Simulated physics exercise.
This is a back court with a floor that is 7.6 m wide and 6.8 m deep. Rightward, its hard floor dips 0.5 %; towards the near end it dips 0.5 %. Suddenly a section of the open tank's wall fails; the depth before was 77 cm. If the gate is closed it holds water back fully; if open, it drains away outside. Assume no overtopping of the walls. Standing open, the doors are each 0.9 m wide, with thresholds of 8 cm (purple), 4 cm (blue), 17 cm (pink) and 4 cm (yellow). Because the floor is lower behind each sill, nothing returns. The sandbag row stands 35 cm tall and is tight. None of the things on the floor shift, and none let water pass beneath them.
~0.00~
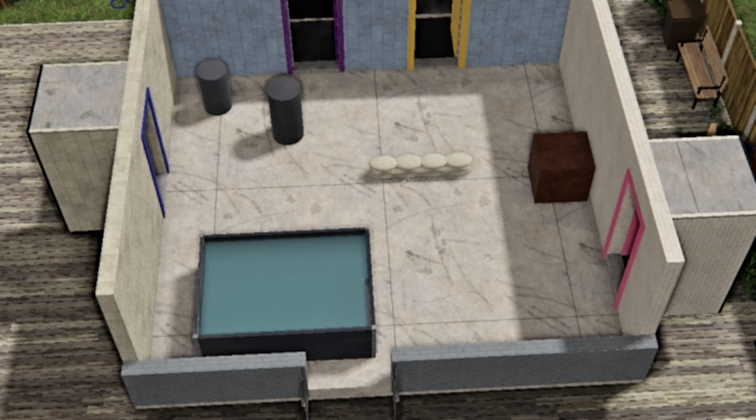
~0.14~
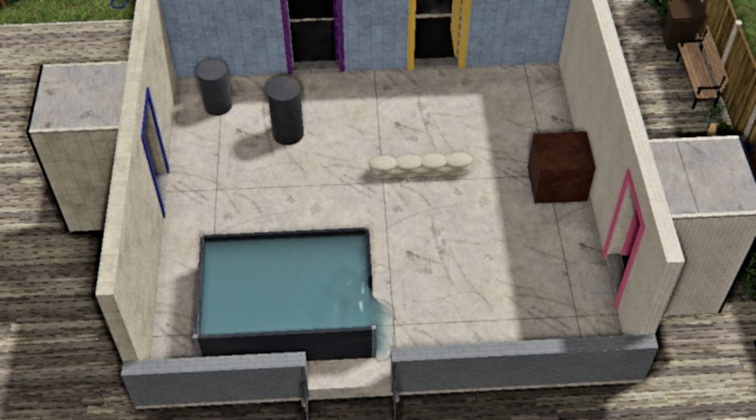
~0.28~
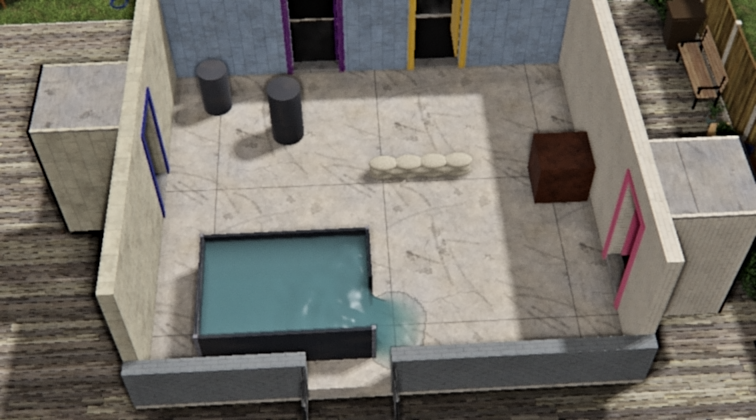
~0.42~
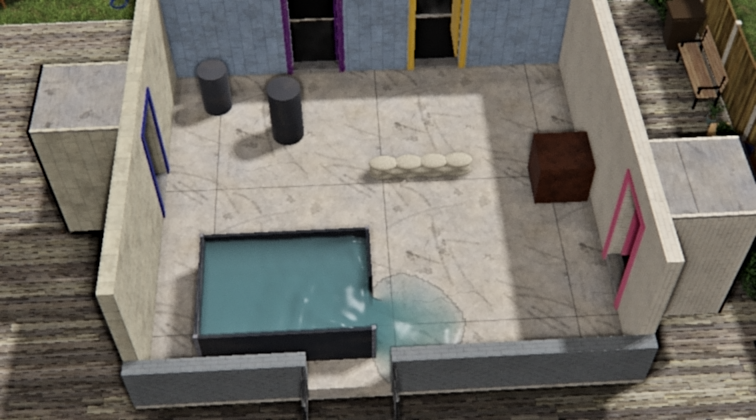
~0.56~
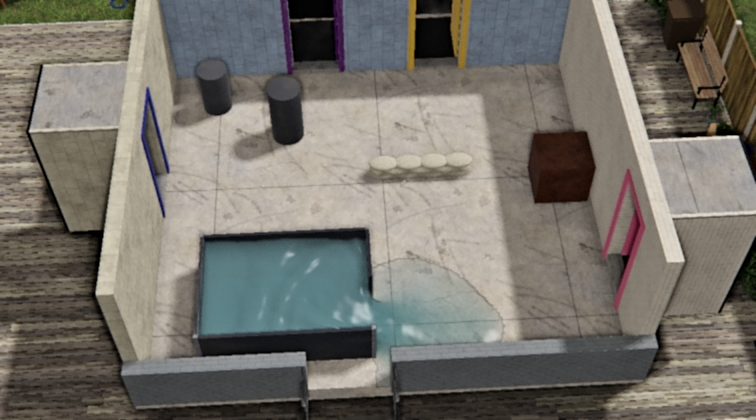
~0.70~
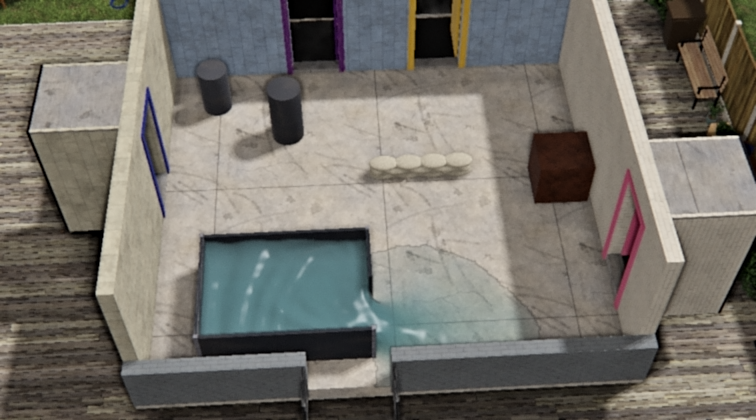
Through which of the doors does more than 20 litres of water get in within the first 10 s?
The purple door does not let in more than 20 litres; the blue door lets in more than 20 litres; the pink door lets in more than 20 litres; the yellow door does not let in more than 20 litres.
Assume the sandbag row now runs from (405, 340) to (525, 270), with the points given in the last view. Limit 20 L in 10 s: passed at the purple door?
Then: Purple below.
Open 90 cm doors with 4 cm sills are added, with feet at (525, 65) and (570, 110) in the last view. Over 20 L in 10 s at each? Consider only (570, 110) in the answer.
Result for that door: Limit not passed.
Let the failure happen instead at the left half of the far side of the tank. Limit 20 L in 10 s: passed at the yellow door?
Then: Yellow beyond it.
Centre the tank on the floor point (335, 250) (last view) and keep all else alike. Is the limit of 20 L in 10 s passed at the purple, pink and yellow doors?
Well, purple ends up inside the mark, pink ends up beyond the mark and yellow ends up beyond the mark.
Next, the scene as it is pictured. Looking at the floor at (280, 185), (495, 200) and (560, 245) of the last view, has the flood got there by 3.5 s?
First spot bone dry, second soaked, third soaked.
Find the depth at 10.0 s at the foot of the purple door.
1.0 cm or so.
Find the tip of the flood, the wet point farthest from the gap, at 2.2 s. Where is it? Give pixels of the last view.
About pixel (586, 184).
After 1.4 s water covers 20 % of the floor and is deepest (46 cm) near (376, 332); purple door not reached, blue door not reached, pink door 15 cm at the sill, 0 L in, yellow door not reached.
After 2.2 s water covers 25 % of the floor and is deepest (47 cm) near (599, 331); purple door not reached, blue door not reached, pink door 34 cm at the sill, 17 L in, yellow door not reached.
After 3.5 s water covers 30 % of the floor and is deepest (44 cm) near (582, 208); purple door not reached, blue door not reached, pink door 31 cm at the sill, 132 L in, yellow door not reached.
After 6.0 s water covers 60 % of the floor and is deepest (29 cm) near (610, 284); purple door not reached, blue door not reached, pink door 28 cm at the sill, 229 L in, yellow door 2 cm at the sill, 0 L in.
After 10.0 s water covers 85 % of the floor and is deepest (20 cm) near (572, 209); purple door 1 cm at the sill, 0 L in, blue door 10 cm at the sill, 68 L in, pink door 16 cm at the sill, 275 L in, yellow door 3 cm at the sill, 0 L in.
